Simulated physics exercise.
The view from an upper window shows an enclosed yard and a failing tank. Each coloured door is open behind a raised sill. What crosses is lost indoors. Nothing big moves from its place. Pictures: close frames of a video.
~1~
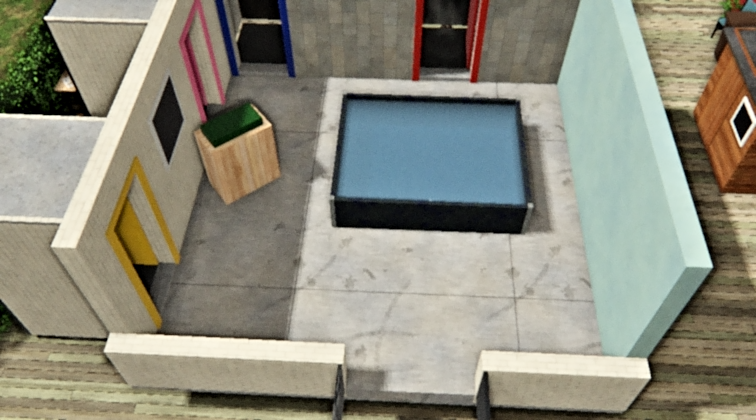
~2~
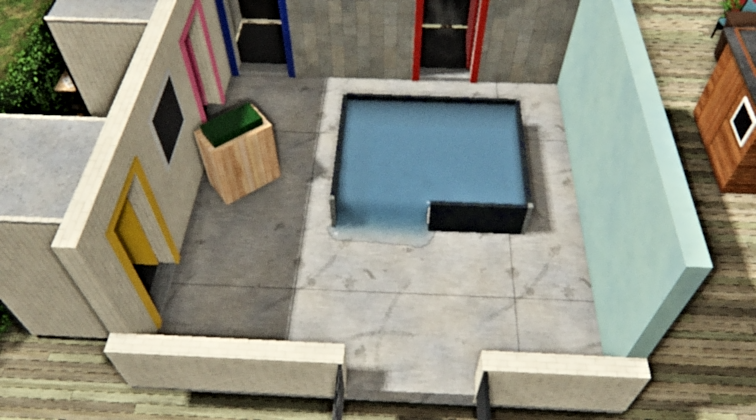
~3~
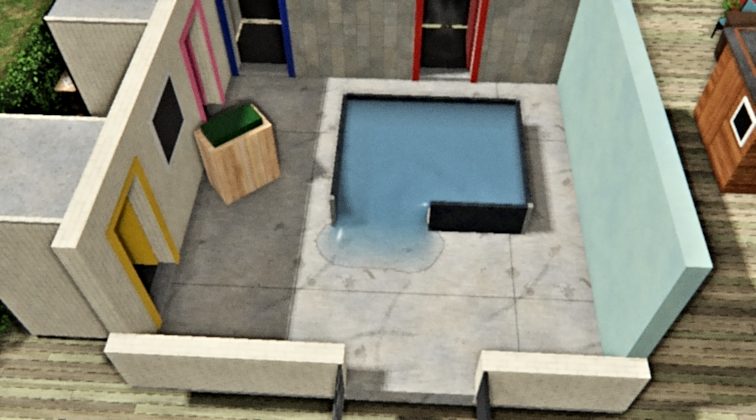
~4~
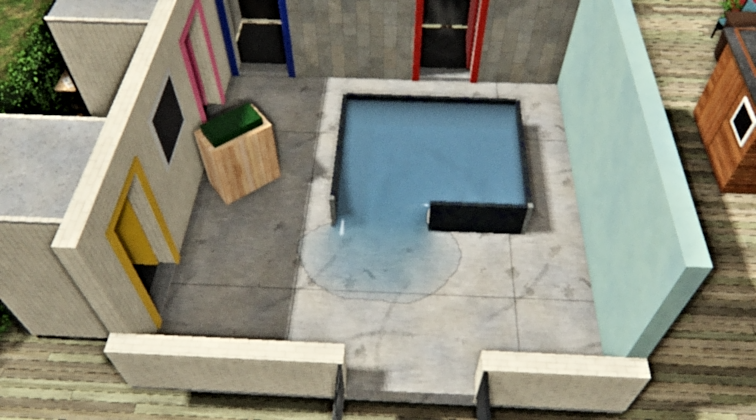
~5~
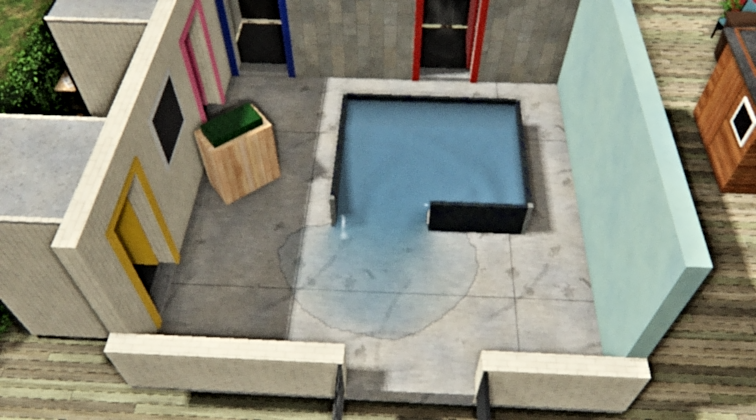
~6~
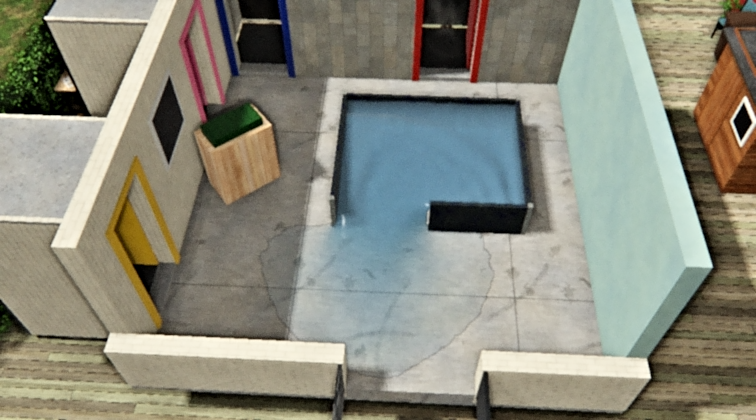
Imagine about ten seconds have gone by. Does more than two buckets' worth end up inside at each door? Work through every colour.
Result: The pink door does not go over two buckets, the blue door does not go over two buckets, the red door does not go over two buckets, the yellow door goes over two buckets.
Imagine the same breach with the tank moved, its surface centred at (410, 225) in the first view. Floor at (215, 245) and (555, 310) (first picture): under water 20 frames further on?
In that order: Submerged and untouched.
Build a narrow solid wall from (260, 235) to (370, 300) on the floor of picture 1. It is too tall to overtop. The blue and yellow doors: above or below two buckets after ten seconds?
Blue: Stays within the limit; yellow: Stays within the limit.
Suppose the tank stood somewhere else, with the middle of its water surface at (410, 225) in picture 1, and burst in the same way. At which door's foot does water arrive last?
It's the red-painted one that is reached last.
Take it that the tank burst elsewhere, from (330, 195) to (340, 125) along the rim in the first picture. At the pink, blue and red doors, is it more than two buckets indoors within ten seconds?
Pink door exceeds the limit, blue door exceeds the limit, red door stays within the limit.
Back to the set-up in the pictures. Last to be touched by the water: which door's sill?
It's the red-painted one.
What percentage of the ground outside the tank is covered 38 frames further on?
Around 70 in a hundred.
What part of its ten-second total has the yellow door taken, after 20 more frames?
Around 25 in a hundred.
A moment on, water covers 30 % of the floor; the pink door not reached, the blue door not reached, the red door not reached, the yellow door not reached.
Next, water covers 35 % of the floor; the pink door not reached, the blue door not reached, the red door not reached, the yellow door wet at the sill, nothing in.
Then, water covers 45 % of the floor; the pink door not reached, the blue door not reached, the red door not reached, the yellow door over two buckets in.
Later, water covers 70 % of the floor; the pink door wet at the sill, nothing in, the blue door wet at the sill, nothing in, the red door not reached, the yellow door far over two buckets in.
In the end, water covers 90 % of the floor; the pink door under two buckets in, the blue door wet at the sill, nothing in, the red door wet at the sill, nothing in, the yellow door far over two buckets in.
